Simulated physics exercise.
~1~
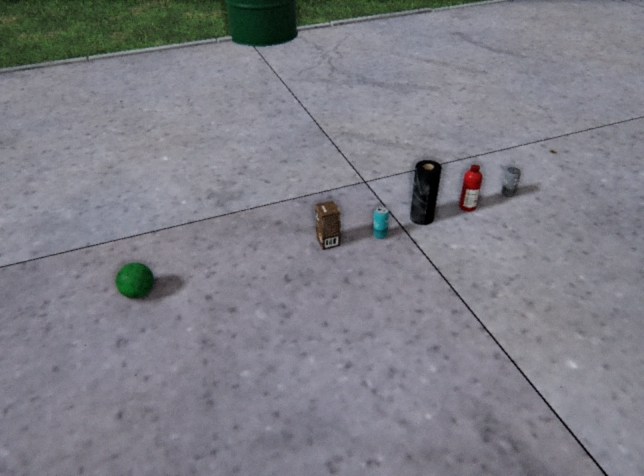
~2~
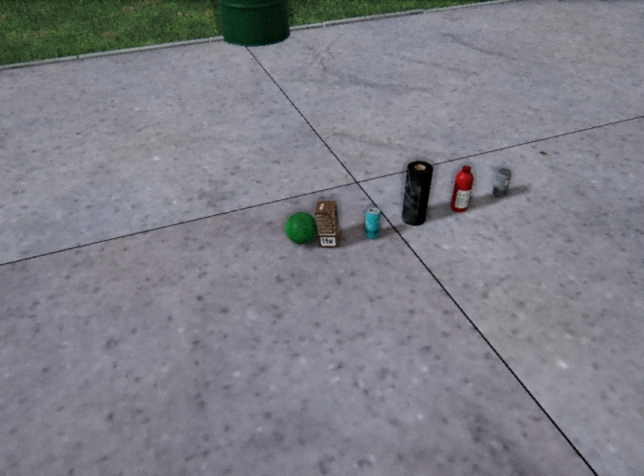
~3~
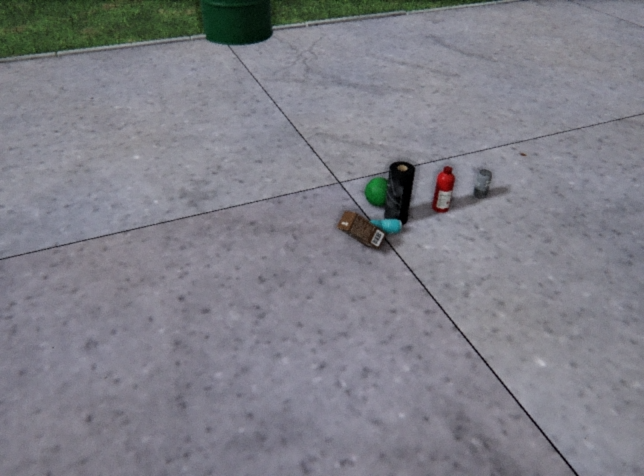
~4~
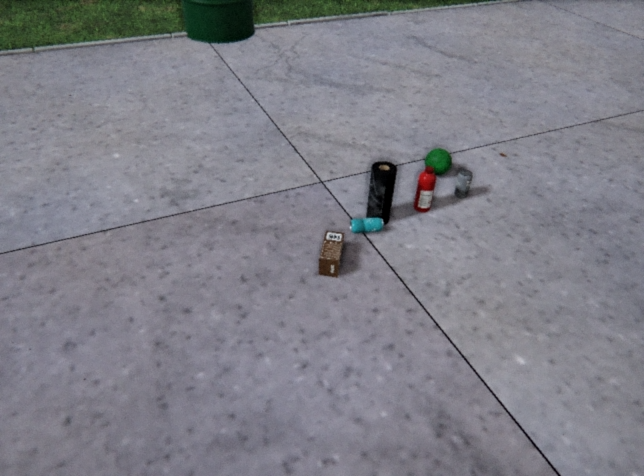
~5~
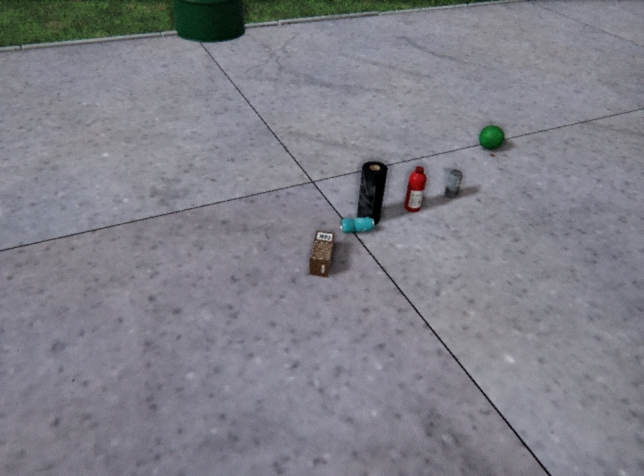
A green ball rolls from the left across a grey paved floor toward a loose row of five upright objects, a brown carton, a small turquoise can, a tall black roll, a red bottle and a grey can. It reaches the carton, which tilts over as the turquoise can drops onto its side. The ball passes behind the black roll and continues right, behind the red bottle. The carton comes to rest on its side, nearer the viewer. Finally the ball is beyond the row at the right, while the roll, bottle and grey can still stand.
